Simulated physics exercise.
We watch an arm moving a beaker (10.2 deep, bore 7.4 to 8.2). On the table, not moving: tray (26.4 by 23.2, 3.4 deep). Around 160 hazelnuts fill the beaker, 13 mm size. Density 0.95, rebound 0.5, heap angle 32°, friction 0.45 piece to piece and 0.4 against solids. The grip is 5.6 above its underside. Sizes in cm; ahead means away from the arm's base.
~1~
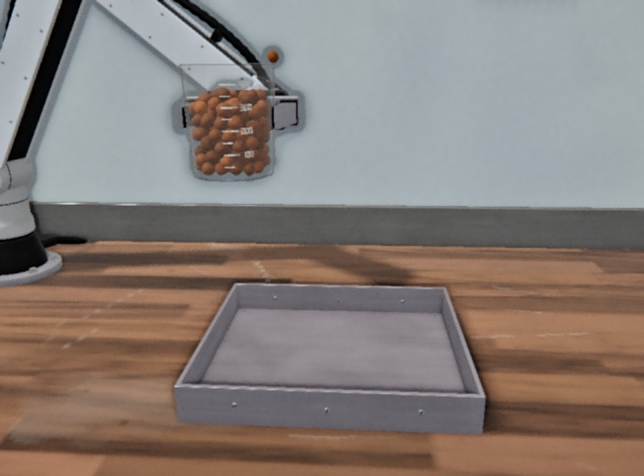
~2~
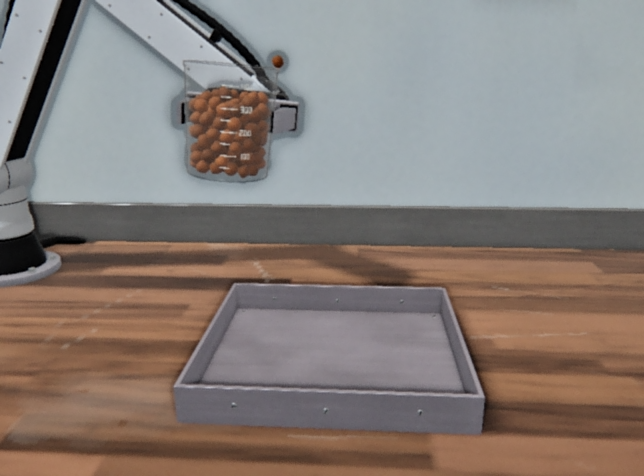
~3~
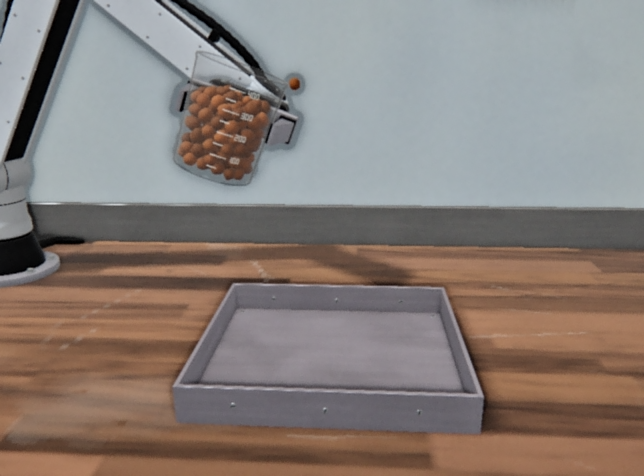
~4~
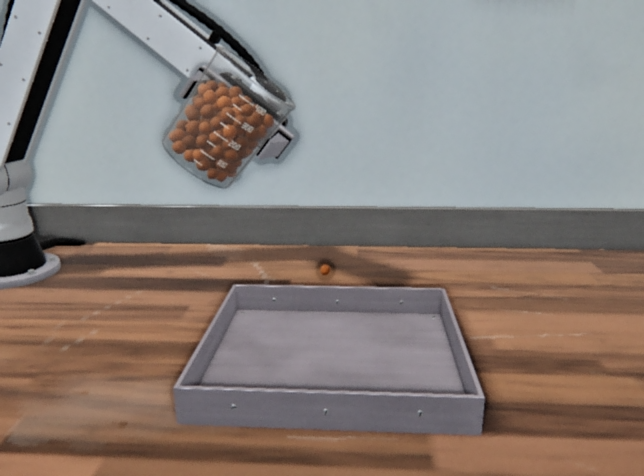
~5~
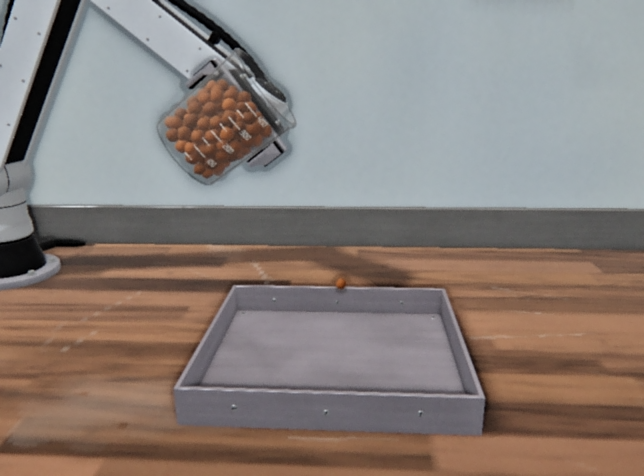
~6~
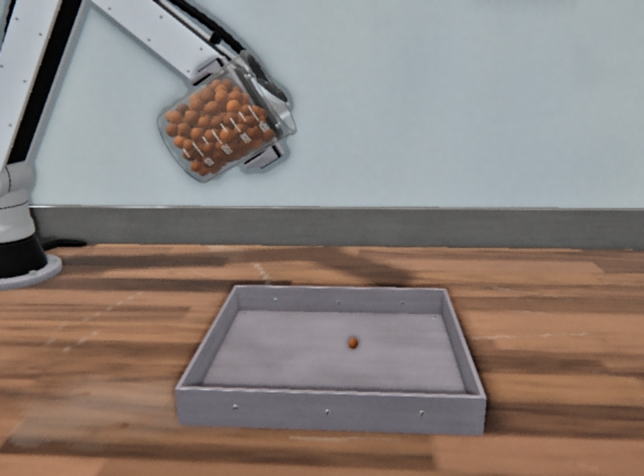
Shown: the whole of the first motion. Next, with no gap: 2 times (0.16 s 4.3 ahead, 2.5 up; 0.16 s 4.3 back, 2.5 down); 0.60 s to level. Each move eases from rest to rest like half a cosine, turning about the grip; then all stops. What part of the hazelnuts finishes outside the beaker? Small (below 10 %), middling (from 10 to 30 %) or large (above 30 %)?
Outside the beaker the share is middling, from 10 to 30 %.
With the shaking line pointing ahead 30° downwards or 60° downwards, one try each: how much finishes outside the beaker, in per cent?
About 5 and 0 per cent.
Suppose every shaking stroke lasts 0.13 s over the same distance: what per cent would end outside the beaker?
It would be near 40 per cent.
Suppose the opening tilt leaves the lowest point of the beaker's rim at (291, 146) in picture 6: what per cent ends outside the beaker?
About 50 per cent.
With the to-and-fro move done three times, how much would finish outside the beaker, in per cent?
It would be near 30 per cent.
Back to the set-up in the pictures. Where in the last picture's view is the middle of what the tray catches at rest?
Near (379, 350).
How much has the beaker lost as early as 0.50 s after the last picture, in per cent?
Some 10 per cent.
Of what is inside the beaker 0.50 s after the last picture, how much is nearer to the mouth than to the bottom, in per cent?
Some 45 per cent.
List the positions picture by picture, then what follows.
In the first frame, beaker middle at (231, 122), level; upper third of the load around (228, 108), from x 195 to 275, top at y 55; 157 in the beaker.
In the second frame, beaker middle at (230, 122), tilted 6° forward; upper third of the load around (226, 107), from x 195 to 275, top at y 60.
In the third frame, beaker middle at (227, 122), tilted 20° forward; upper third of the load around (224, 107), from x 185 to 295, top at y 85; 156 in the beaker, 1 in flight or on a rim.
In the fourth frame, beaker middle at (226, 122), tilted 39° forward; upper third of the load around (223, 109), from x 175 to 325, top at y 85; 156 in the beaker, 1 in flight or on a rim.
In the fifth frame, beaker middle at (225, 122), tilted 53° forward; upper third of the load around (220, 108), from x 170 to 340, top at y 85; 156 in the beaker, 1 in flight or on a rim.
In the sixth frame, beaker middle at (226, 122), tilted 59° forward; upper third of the load around (221, 108), from x 170 to 355, top at y 85; 156 in the beaker, 1 in the tray.
Then, 0.50 s later, tilted 59° forward, highest piece 30 above the table; 138 in the beaker, 17 in the tray, 2 in flight or on a rim.
Then, 0.99 s later, tilted 22° forward, highest piece 30 above the table; 124 in the beaker, 31 in the tray, 2 on the table or floor.
Then, 1.44 s later, level, highest piece 29 above the table; 124 in the beaker, 31 in the tray, 2 on the table or floor.
Then, 2.49 s later, level, highest piece 29 above the table; 124 in the beaker, 31 in the tray, 2 on the table or floor.
At rest, 124 in the beaker, 31 in the tray, 2 on the table or floor. That is 21 % outside the beaker.
